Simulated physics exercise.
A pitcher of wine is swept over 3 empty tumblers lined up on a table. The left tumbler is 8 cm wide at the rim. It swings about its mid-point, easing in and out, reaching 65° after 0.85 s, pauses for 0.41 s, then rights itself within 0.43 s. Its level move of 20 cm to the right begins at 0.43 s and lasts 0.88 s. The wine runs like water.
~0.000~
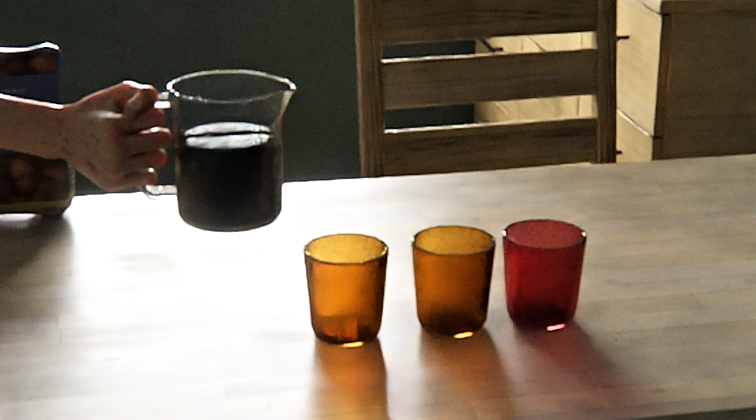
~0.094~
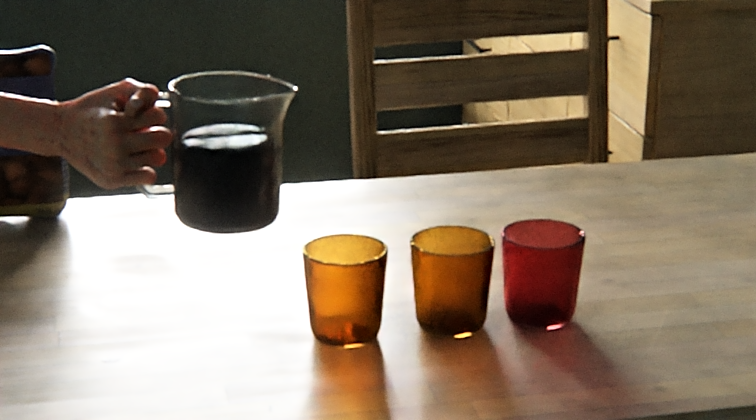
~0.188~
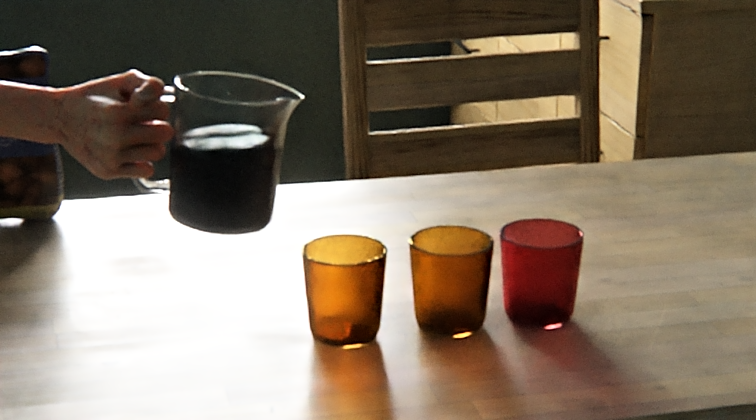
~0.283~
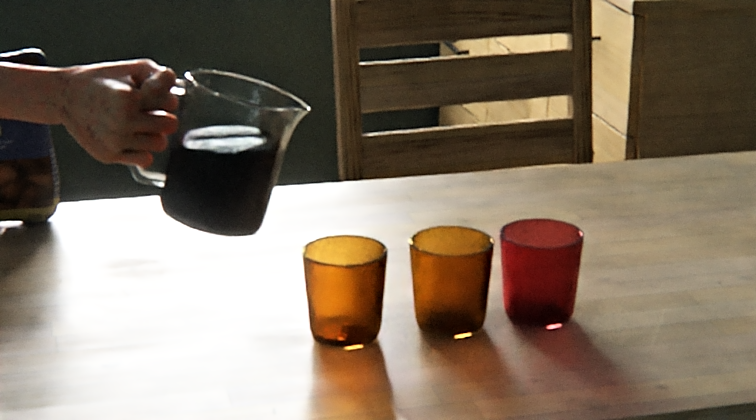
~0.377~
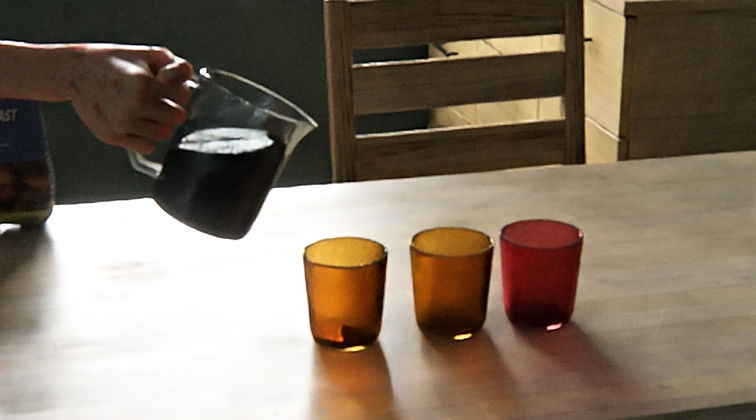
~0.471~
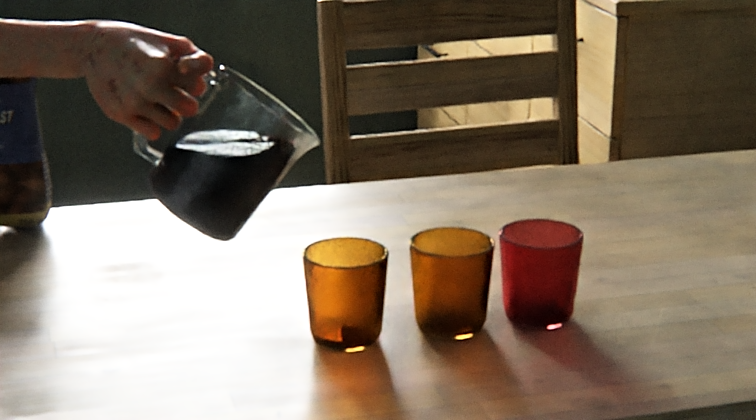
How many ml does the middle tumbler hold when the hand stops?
Roughly 35 ml lands in it.
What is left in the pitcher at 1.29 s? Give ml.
Close to 280 ml.
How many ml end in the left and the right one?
Roughly 0 ml left, 180 ml right.
Then, 0.80 s in, the tilt is 64° and from the left they hold 0 ml, 0 ml, 0 ml, the pitcher 490 ml, and 0 ml is on the table.
Then, 1.04 s in, the tilt is 65° and from the left they hold 0 ml, 35 ml, 30 ml, the pitcher 380 ml, and 10 ml is on the table.
Then, 1.29 s in, the tilt is 64° and from the left they hold 0 ml, 35 ml, 125 ml, the pitcher 285 ml, and 20 ml is on the table.
Then, 1.56 s in, the tilt is 13° and from the left they hold 0 ml, 35 ml, 180 ml, the pitcher 260 ml, and 40 ml is on the table.
Finally, from the left they hold 0 ml, 35 ml, 180 ml, the pitcher 260 ml, and 50 ml is on the table.
